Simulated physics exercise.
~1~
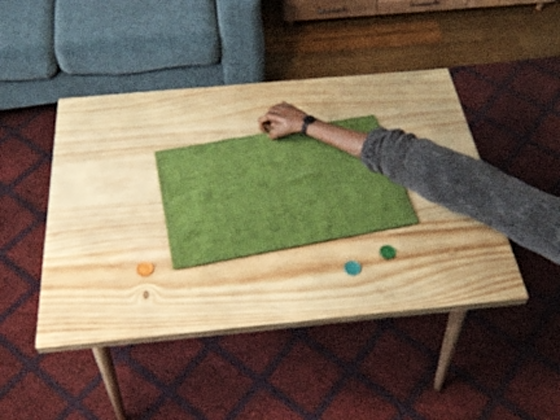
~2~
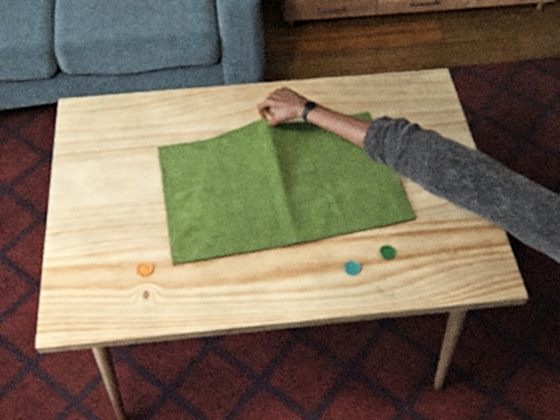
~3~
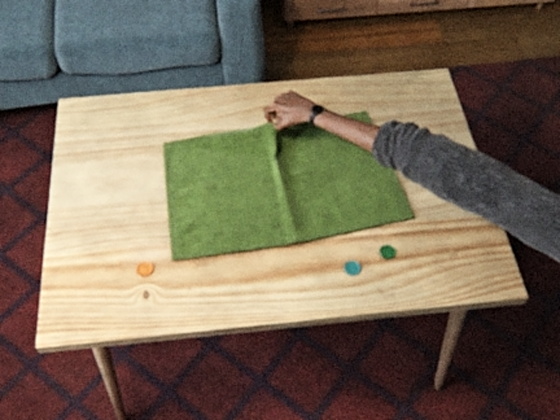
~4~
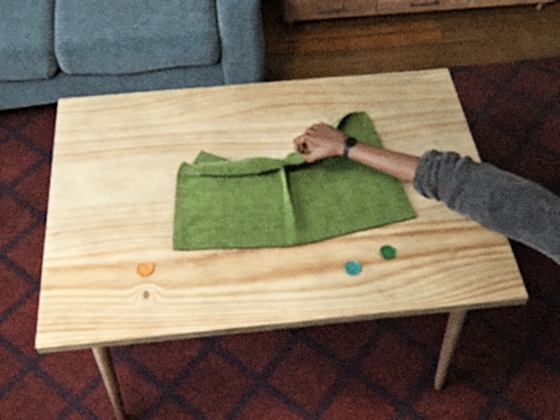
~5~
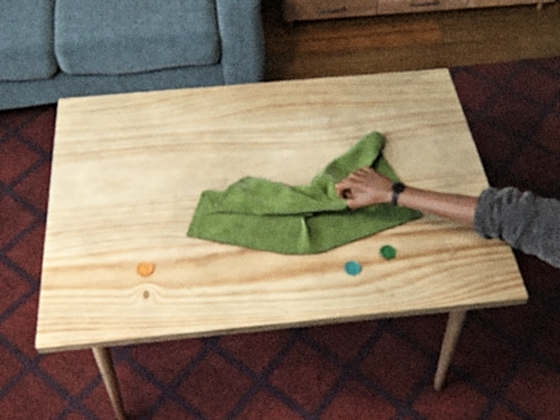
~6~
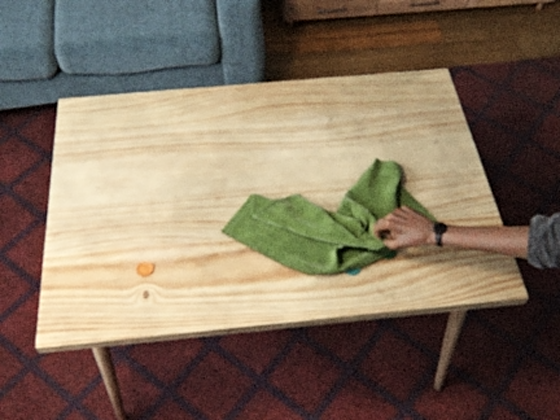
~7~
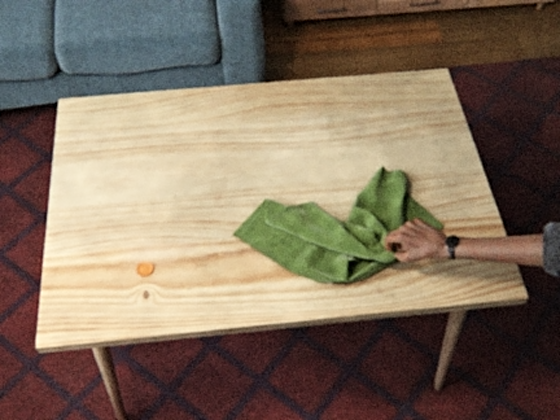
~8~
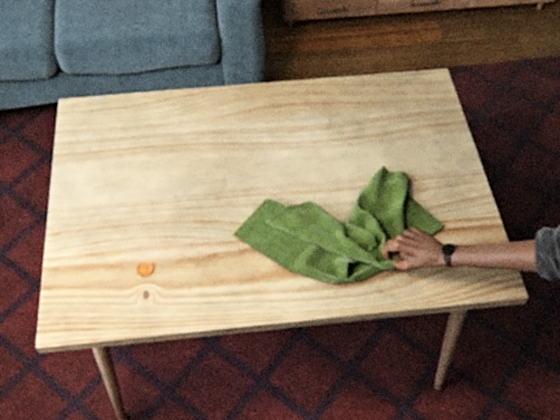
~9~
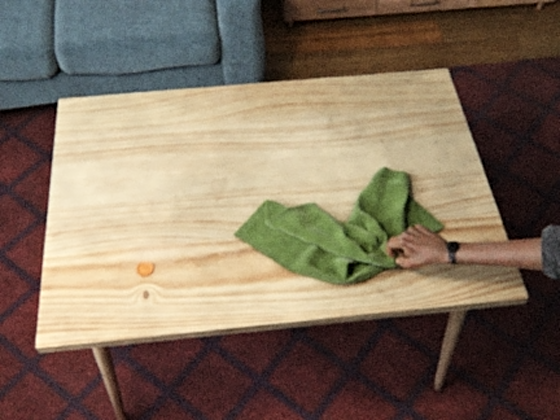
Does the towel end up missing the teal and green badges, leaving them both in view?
No, the crumpled towel ends up over both the teal badge and the green badge, hiding them. Only the orange badge on the left still shows.
